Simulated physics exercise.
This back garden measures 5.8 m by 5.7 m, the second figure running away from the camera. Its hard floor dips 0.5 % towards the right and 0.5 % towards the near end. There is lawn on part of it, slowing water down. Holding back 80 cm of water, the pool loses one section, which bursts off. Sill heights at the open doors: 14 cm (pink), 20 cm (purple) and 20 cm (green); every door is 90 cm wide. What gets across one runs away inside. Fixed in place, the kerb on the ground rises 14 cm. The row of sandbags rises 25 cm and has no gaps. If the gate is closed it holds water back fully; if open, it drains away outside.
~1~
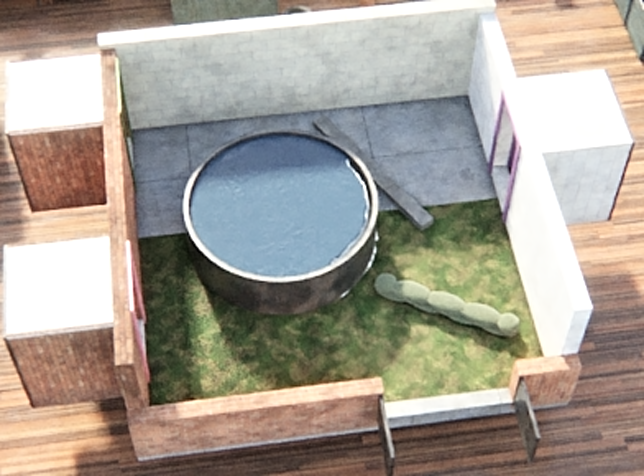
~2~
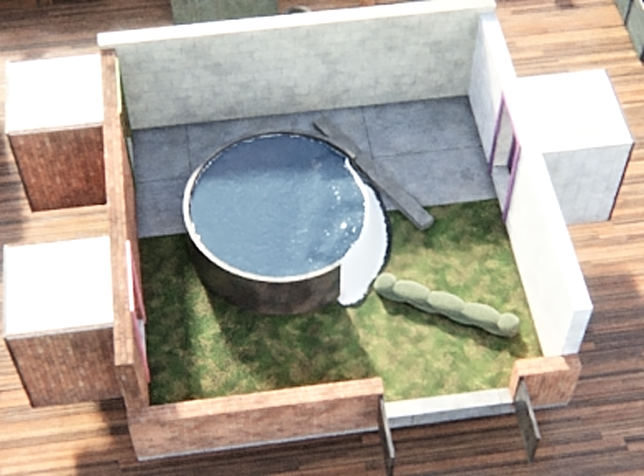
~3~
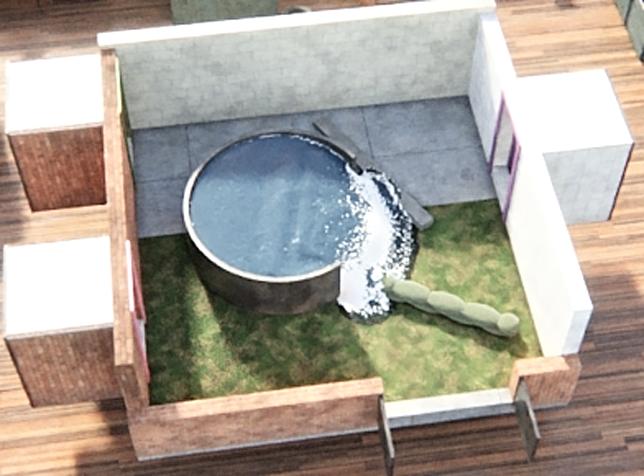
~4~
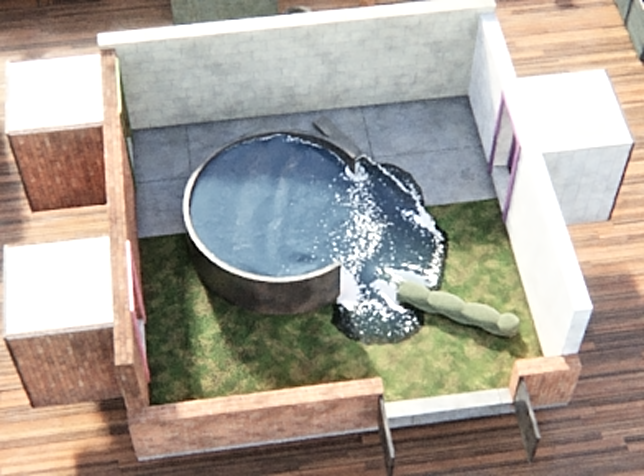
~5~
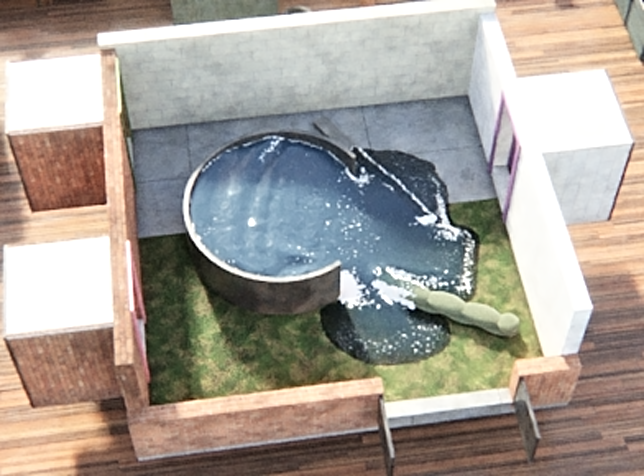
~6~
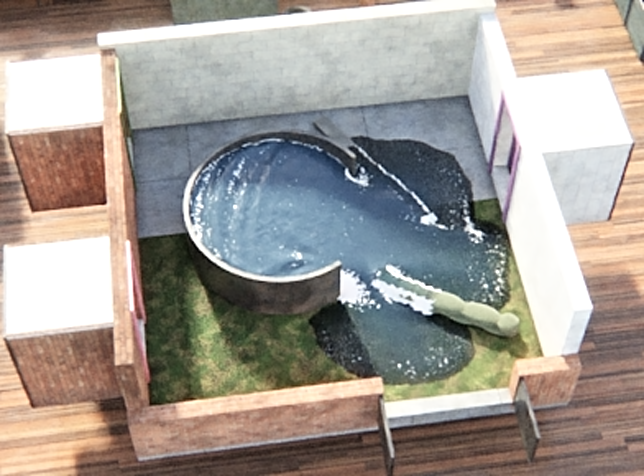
In a walled back garden, a section on the right side of a round pool bursts open, and water gushes out in a foaming rush, spreading across the paving and lawn and around a low row of sandbags.
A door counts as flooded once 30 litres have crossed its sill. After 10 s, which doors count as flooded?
After that time: The pink door is not flooded; the purple door is flooded; the green door is not flooded.
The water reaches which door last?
That would be the pink one.
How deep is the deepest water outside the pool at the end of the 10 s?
I'd put it at close to 17 cm.
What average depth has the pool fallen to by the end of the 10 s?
Some 14 cm on average.
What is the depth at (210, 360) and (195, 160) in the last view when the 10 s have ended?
About 12 cm and 9 cm.
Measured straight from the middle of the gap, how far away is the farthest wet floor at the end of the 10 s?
Roughly 4.6 m.
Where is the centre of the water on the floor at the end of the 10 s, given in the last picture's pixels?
Its balance point sits around (331, 250).
A moment later water covers 55 % of the floor and is deepest (51 cm) near (501, 252); pink door not reached, purple door 31 cm at the sill, 3 L in, green door not reached.
Soon after water covers 60 % of the floor and is deepest (56 cm) near (550, 381); pink door not reached, purple door 34 cm at the sill, 46 L in, green door not reached.
Next water covers 70 % of the floor and is deepest (37 cm) near (550, 381); pink door not reached, purple door 24 cm at the sill, 90 L in, green door not reached.
Later on water covers 95 % of the floor and is deepest (26 cm) near (351, 144); pink door 5 cm at the sill, 0 L in, purple door 20 cm at the sill, 97 L in, green door 18 cm at the sill, 1 L in.
At the end water covers 95 % of the floor and is deepest (17 cm) near (152, 431); pink door 11 cm at the sill, 0 L in, purple door 15 cm at the sill, 100 L in, green door 11 cm at the sill, 2 L in.
